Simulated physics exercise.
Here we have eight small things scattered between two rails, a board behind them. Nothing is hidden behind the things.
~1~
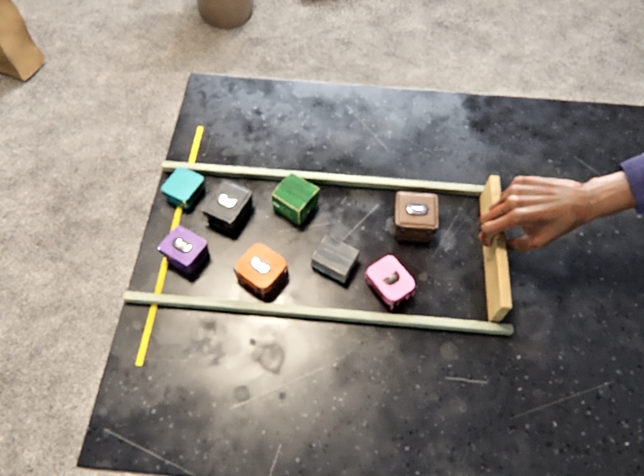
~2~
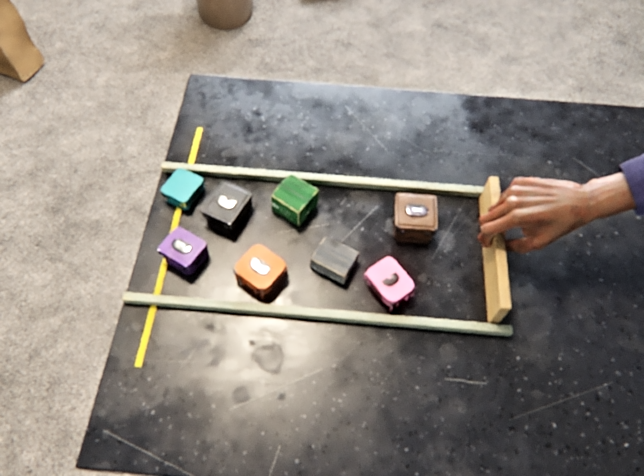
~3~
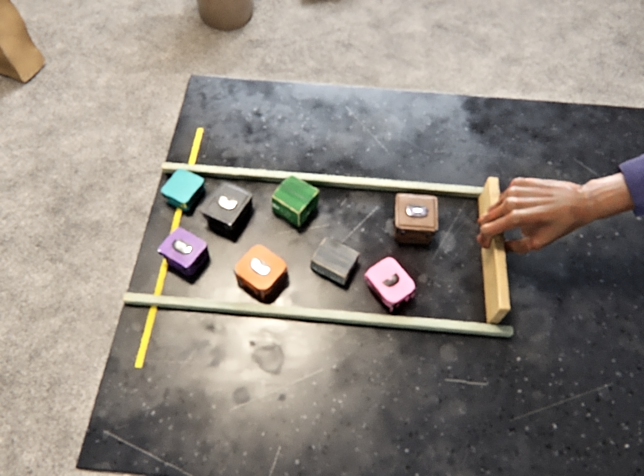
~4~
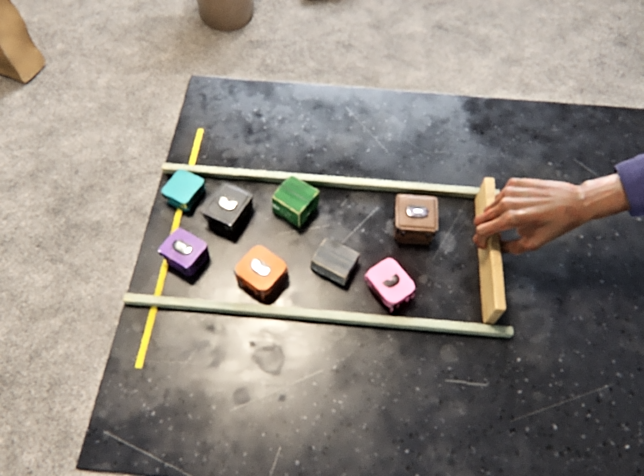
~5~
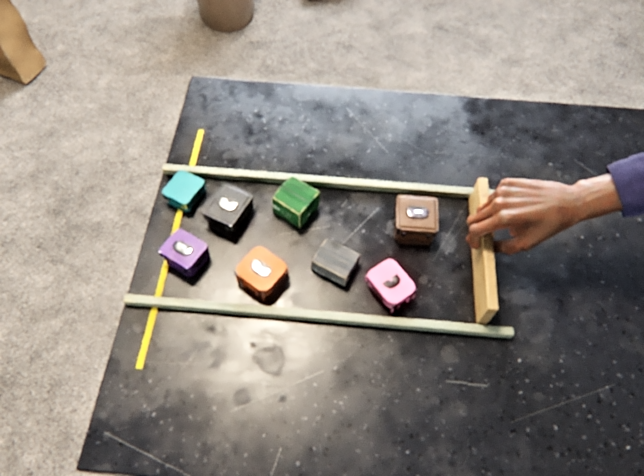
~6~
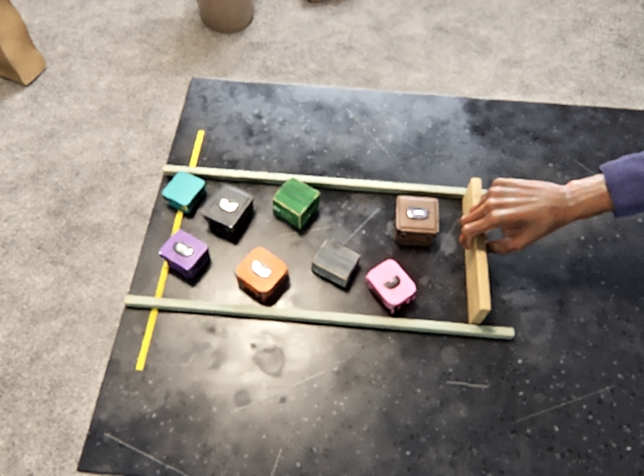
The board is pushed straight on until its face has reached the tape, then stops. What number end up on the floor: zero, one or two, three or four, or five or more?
As it turns out, the number that fall off is five or more.
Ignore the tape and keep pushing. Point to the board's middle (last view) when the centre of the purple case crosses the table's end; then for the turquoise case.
For the purple case at (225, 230), for the turquoise case at (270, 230).
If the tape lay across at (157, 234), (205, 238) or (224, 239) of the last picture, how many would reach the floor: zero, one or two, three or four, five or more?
One after another: Five or over; three to four; one to two.
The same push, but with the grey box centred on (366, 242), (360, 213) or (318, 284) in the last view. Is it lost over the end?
In turn it stays on; is lost; goes over.
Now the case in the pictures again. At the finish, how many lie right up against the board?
The number is 2.
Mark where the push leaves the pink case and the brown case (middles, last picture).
The pink case at (149, 262), the brown case at (159, 200).
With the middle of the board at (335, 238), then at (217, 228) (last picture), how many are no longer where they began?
The counts are 4 and 8.
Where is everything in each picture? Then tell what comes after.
The first picture shows turquoise case (185, 189); purple case (185, 251); black case (229, 207); board (494, 247); tape (174, 231).
The second picture shows purple case (185, 252); green box (295, 200).
The third picture shows black case (229, 209); brown case (415, 218).
The fourth picture shows turquoise case (185, 191); pink case (390, 285).
The fifth picture shows purple case (186, 254); grey box (336, 262).
The sixth picture shows turquoise case (186, 193); purple case (186, 255); black case (230, 211); board (475, 249); tape (174, 235).
Early on, none off yet; turquoise case at rest near (186, 193); purple case at rest near (186, 255); black case at rest near (230, 211).
A while later, none off yet; turquoise case moving near (180, 193); purple case at rest near (186, 255); black case travelled a little near (206, 211).
Further along, one off so far; turquoise case down on the floor near (195, 336); purple case travelled about its own width near (132, 245); black case leaning well over near (131, 217).
Finally, the number that fall off is five or more; lost, grey box, green box, orange case, black case, purple case and turquoise case.
